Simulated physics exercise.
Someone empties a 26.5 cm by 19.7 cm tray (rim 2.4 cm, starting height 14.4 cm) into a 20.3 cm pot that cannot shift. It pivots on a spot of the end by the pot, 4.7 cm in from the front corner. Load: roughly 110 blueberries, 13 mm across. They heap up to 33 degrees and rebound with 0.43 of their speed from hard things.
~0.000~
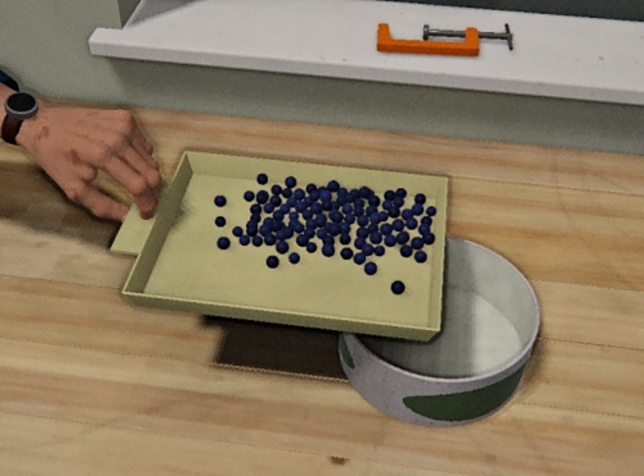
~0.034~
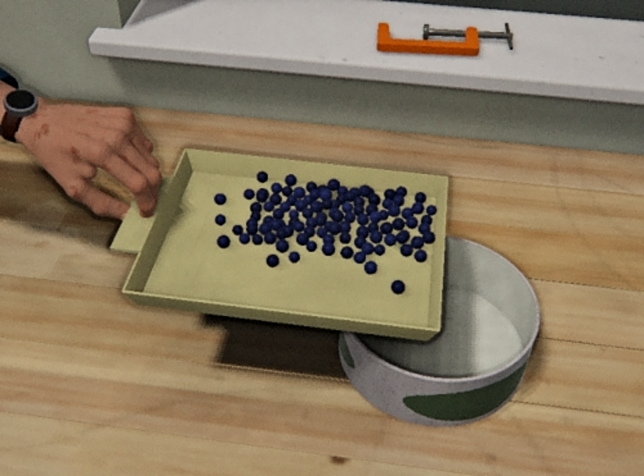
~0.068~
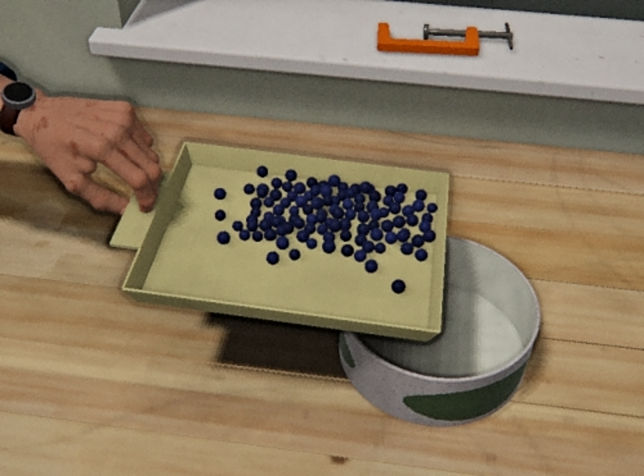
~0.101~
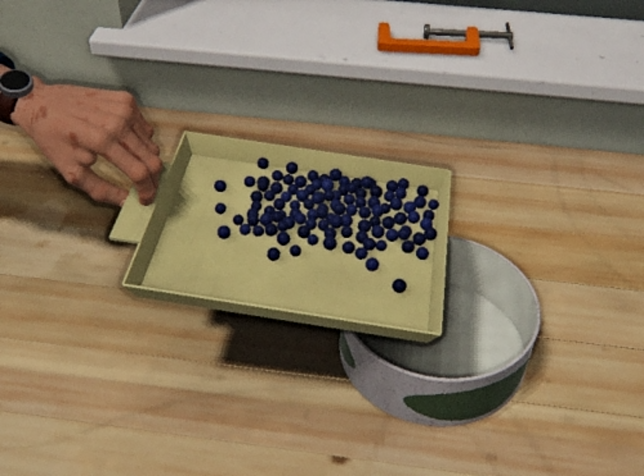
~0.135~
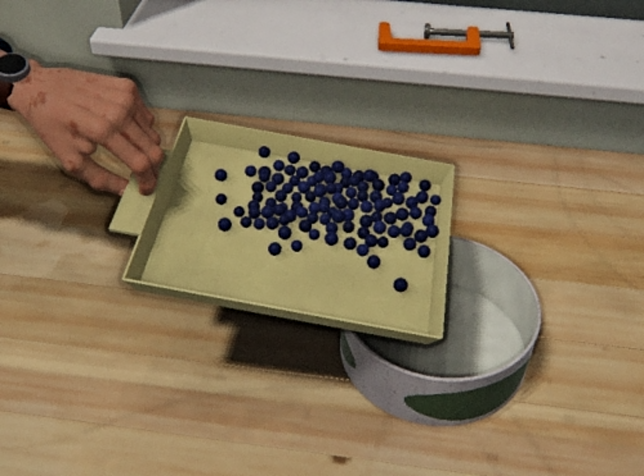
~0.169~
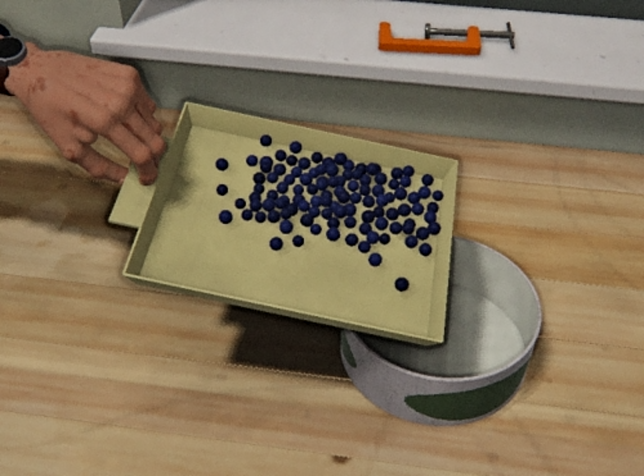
At the start, a hand at the left holds a pale yellow tray of dark blue berries nearly level, its right end over a round white pot on a wooden surface. The hand then slowly raises the left end, and the tray slants modestly down toward the pot while the berries stay scattered on it.
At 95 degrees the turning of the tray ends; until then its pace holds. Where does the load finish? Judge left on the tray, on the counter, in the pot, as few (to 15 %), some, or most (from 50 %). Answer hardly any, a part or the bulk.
Tray hardly any, counter the bulk, pot hardly any.
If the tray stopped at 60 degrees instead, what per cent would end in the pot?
In that case some 0 per cent.
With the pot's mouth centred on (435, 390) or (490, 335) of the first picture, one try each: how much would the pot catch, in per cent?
About 100 and 30 per cent.
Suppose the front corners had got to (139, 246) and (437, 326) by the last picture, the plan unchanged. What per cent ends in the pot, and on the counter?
Pot 55, counter 45.
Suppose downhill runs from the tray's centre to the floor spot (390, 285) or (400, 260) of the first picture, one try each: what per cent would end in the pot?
Some 45 and 85 per cent.
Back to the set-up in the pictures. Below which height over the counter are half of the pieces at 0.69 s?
Roughly 14 cm.
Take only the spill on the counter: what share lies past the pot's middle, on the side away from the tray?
Some 70 per cent.
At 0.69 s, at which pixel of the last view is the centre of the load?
At about (425, 352).
Then, at 0.48 s, tilt 53 degrees; the tray holds 100 %, the pot 0 %.
Then, at 0.69 s, tilt 80 degrees; the tray holds 65 %, the pot 0 %.
After 1.02 s, tilt 95 degrees; the tray holds 0 %, the pot 0 %.
In the end, at 1.7 s, tray 0 %, counter 100 %, pot 0 %.
